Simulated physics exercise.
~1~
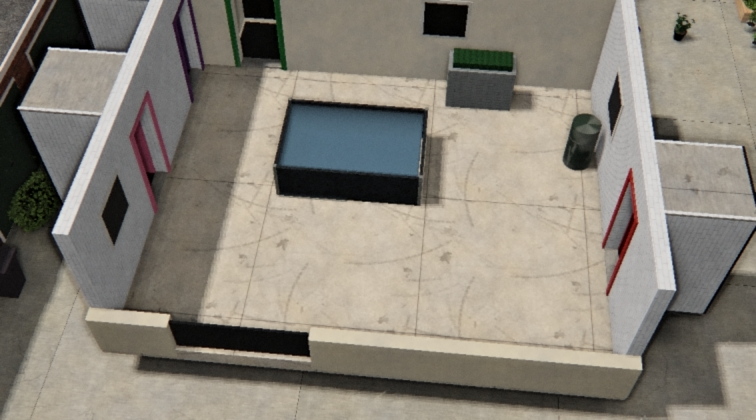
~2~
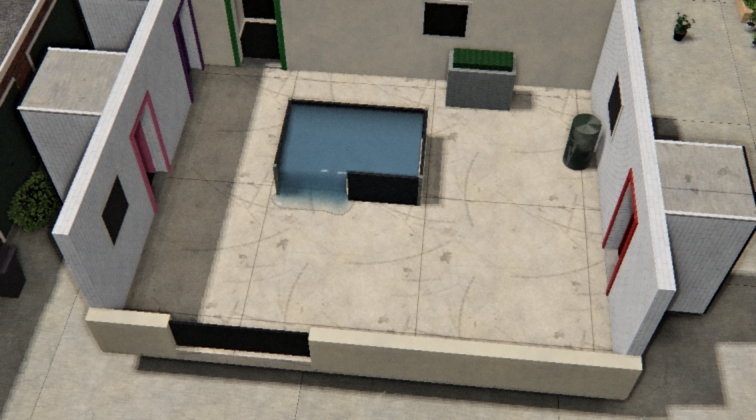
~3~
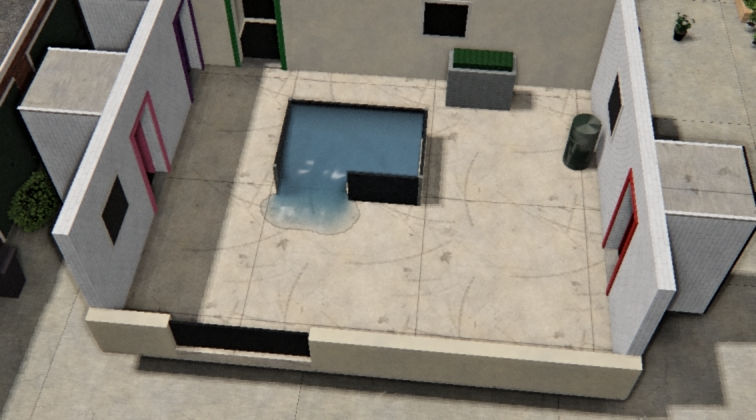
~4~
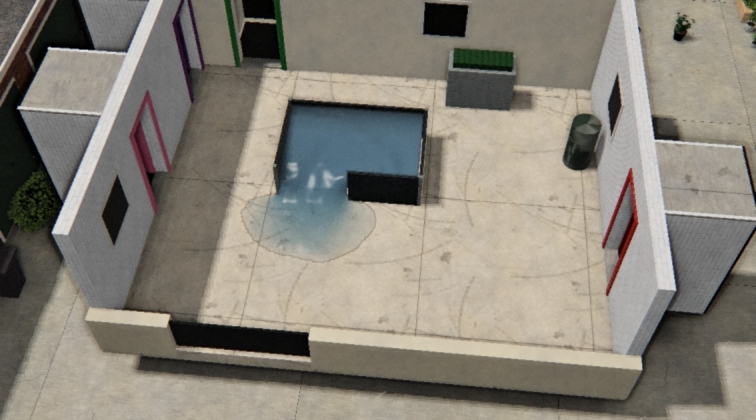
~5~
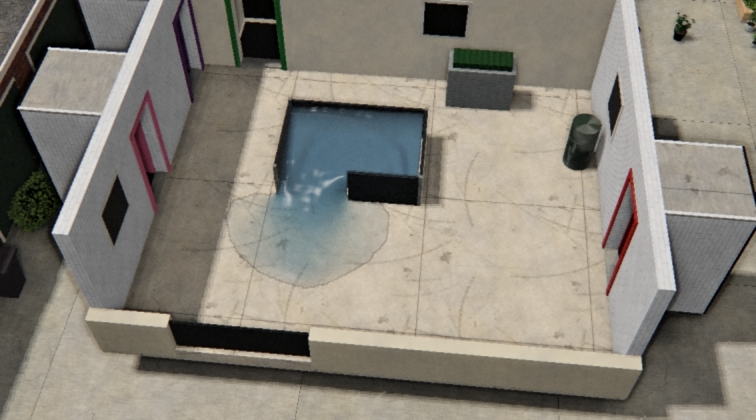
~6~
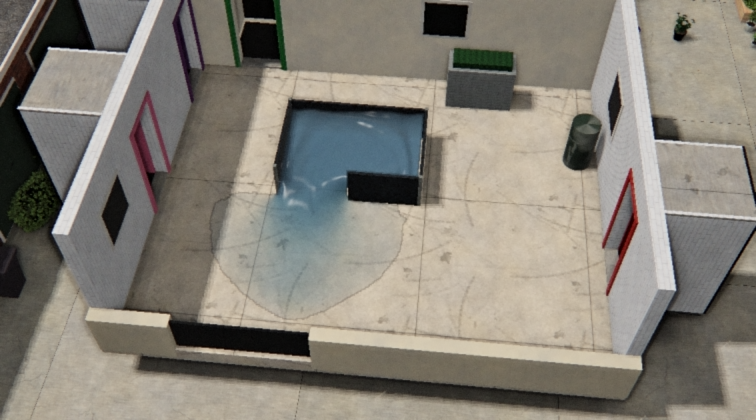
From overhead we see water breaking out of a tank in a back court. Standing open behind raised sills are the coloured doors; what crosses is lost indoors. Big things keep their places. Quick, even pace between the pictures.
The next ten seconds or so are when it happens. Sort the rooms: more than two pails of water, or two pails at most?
Pink door - more than two pails; green door - more than two pails; purple door - more than two pails; red door - more than two pails.
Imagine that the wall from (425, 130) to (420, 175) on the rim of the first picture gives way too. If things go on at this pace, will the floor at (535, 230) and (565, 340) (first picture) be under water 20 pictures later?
Taking the two points in order, the first is waterlogged and the second is waterlogged.
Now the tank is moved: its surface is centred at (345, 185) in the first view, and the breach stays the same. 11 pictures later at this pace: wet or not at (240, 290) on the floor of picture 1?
Submerged.
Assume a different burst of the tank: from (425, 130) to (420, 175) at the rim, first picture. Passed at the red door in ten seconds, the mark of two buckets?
Red: Above the limit.
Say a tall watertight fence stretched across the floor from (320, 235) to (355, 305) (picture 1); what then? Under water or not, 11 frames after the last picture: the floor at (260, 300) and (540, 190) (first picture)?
As listed: Flooded, free of water.
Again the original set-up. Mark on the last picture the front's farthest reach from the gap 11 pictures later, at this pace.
The front's farthest point is close to (499, 365).
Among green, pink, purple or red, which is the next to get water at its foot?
First in line is the one in pink.
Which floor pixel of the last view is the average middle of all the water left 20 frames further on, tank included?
Somewhere near (307, 246).
A moment on, water covers 25 % of the floor; the pink door not reached, the green door not reached, the purple door not reached, the red door not reached.
Next, water covers 30 % of the floor; the pink door not reached, the green door not reached, the purple door not reached, the red door not reached.
Then, water covers 40 % of the floor; the pink door wet at the sill, nothing in, the green door not reached, the purple door not reached, the red door not reached.
Later, water covers 70 % of the floor; the pink door under two buckets in, the green door under two buckets in, the purple door wet at the sill, nothing in, the red door under two buckets in.
In the end, water covers 95 % of the floor; the pink door over two buckets in, the green door far over two buckets in, the purple door over two buckets in, the red door over two buckets in.
